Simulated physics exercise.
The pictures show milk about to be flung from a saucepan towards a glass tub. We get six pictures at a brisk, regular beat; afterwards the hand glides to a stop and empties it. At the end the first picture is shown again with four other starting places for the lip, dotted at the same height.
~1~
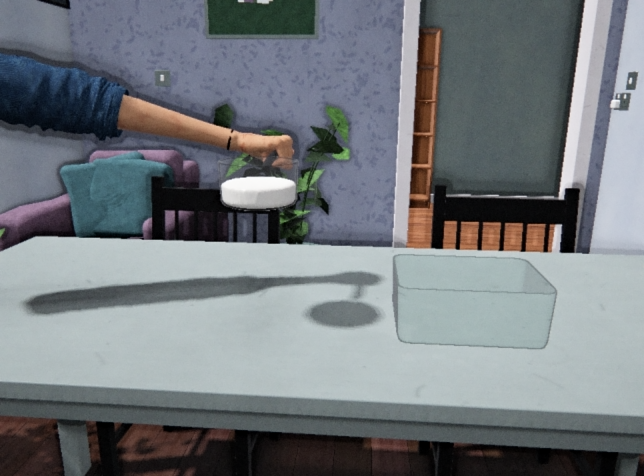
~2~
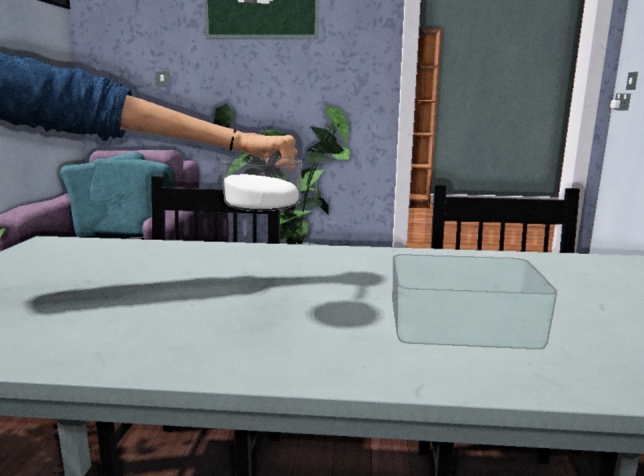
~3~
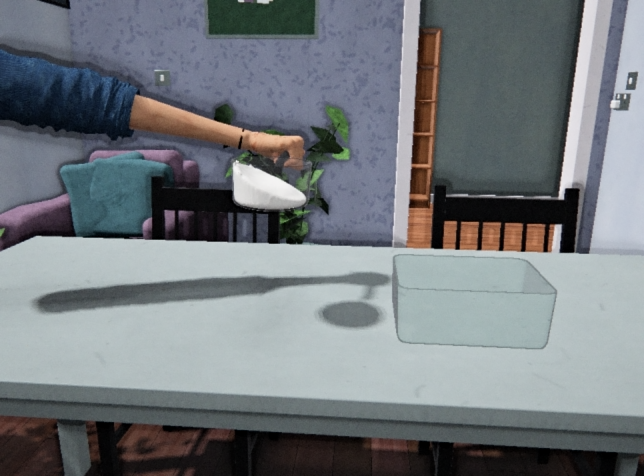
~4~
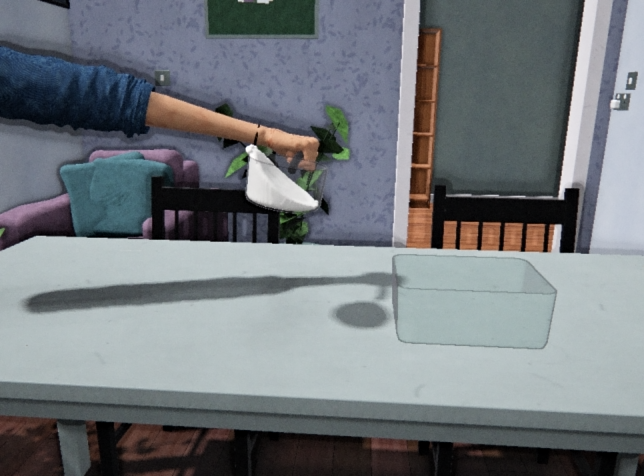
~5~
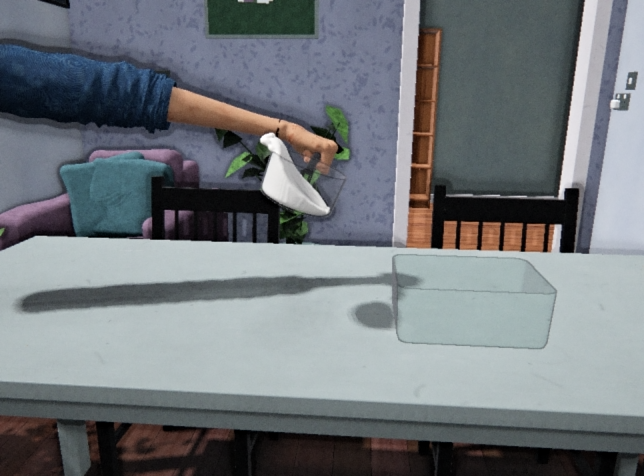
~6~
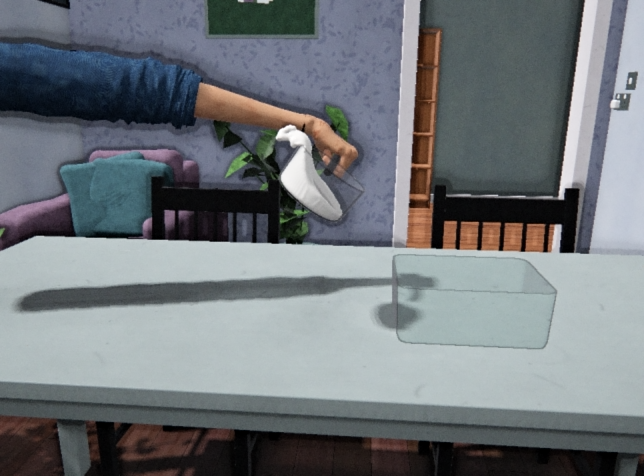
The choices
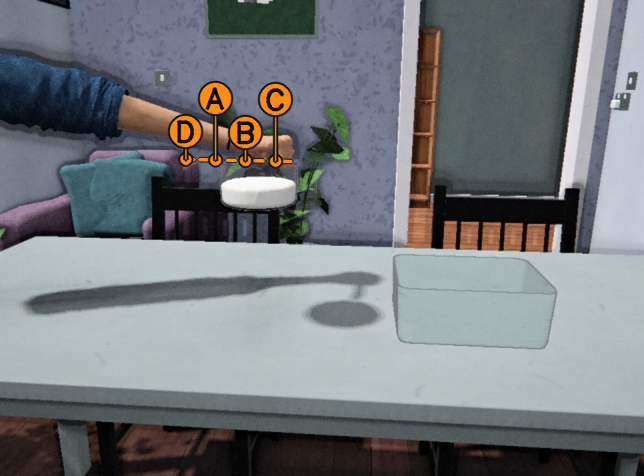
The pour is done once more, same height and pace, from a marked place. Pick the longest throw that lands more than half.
C is the one.
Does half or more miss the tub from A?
Yes.
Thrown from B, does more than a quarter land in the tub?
Yes.
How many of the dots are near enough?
One of them.
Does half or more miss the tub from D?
Yes, it does.
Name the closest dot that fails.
Here it is dot B.
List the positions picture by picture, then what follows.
Upright, lip at (296, 161); tub from (396, 340) to (546, 347); nothing has left yet, in the first picture.
Upright, lip at (299, 161); nothing has left yet, in the second picture.
Upright, lip at (309, 163); nothing has left yet, in the third picture.
Tipped about 9°, lip at (326, 168); milk is over the rim, down to (259, 156), in the fourth picture.
Tipped about 21°, lip at (346, 177); milk is over the rim, down to (284, 152), in the fifth picture.
Tipped about 36°, lip at (364, 189); milk is over the rim, down to (310, 146), in the sixth picture.
In orange, A at (215, 160); B at (245, 160); C at (275, 161); D at (185, 159).
With A, about 16 % lands in the tub, 80 % falls short and 5 % goes beside or beyond.
With B, about 37 % lands in the tub, 56 % falls short and 7 % goes beside or beyond.
With C, about 65 % lands in the tub, 28 % falls short and 8 % goes beside or beyond.
With D, about 4 % lands in the tub, 94 % falls short.
